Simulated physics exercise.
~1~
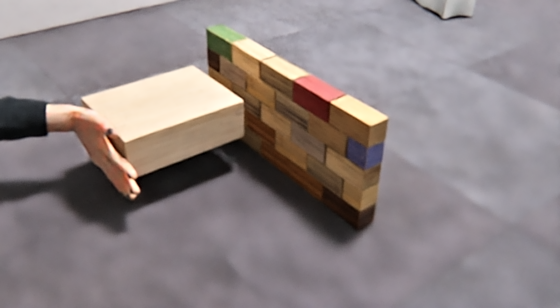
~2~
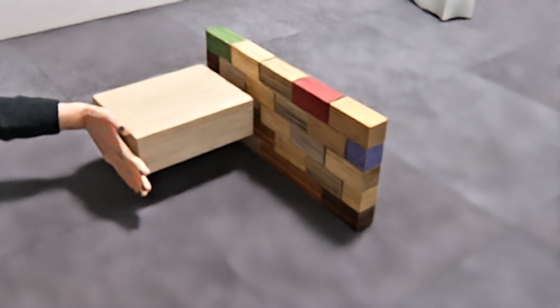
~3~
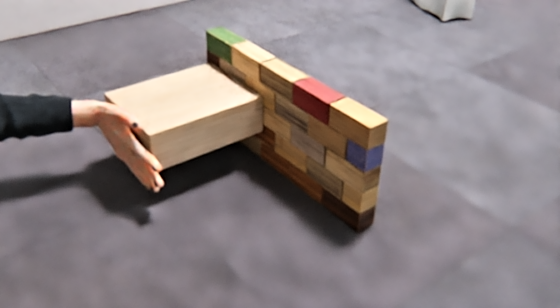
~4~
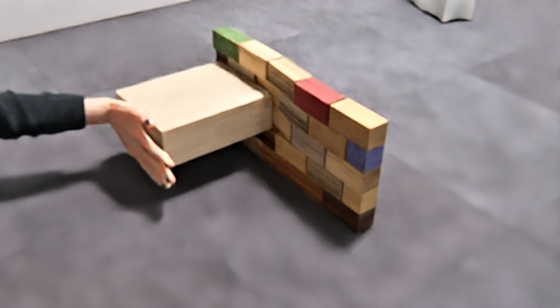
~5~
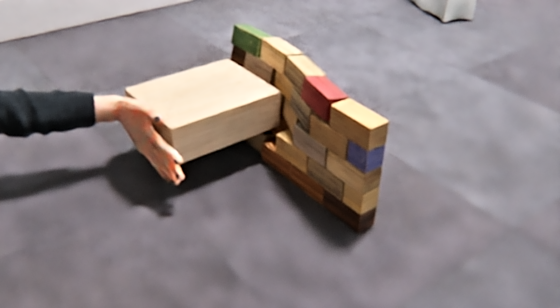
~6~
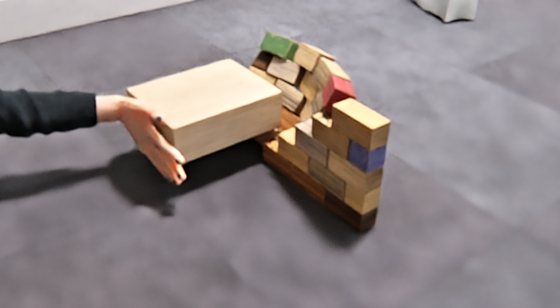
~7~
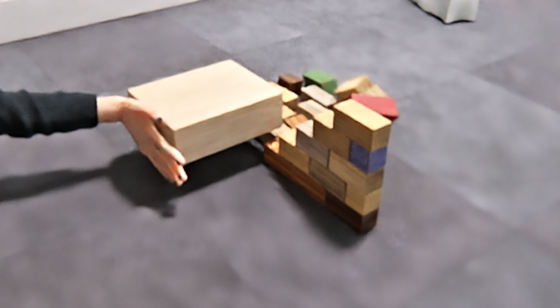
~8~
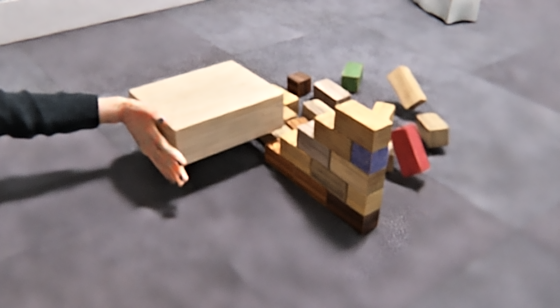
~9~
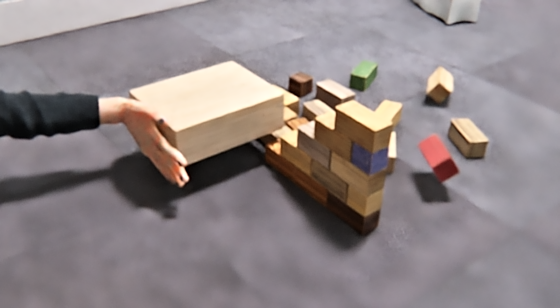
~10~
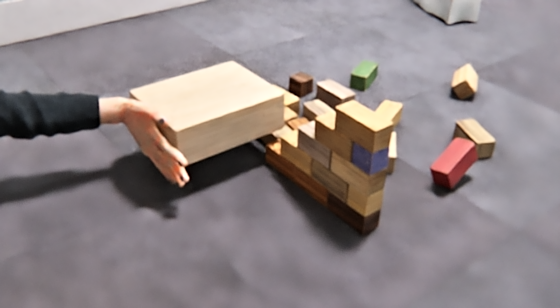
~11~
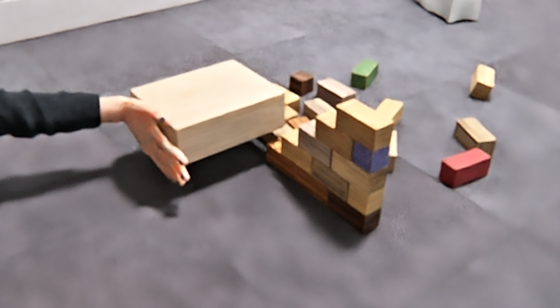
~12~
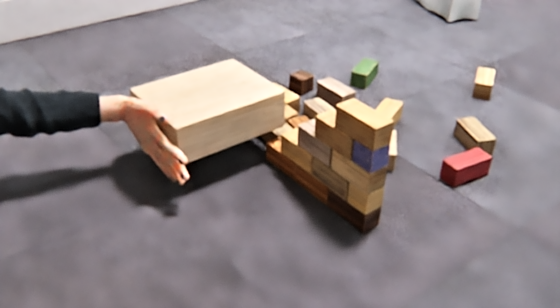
A hand in a dark sleeve reaches in from the left, pushing a long pale wooden block, held level above a grey floor, as a slightly swaying camera looks down from an angle. It slides right into a wall of brown and tan toy blocks with a green block at the far top corner, a red one along the top and a blue one at the near end. The far upper part bends, leans away and collapses behind the wall. The red block tumbles farthest right, while the green lands beyond. The hand stops, and the stepped near end stays standing with the blue block in place.
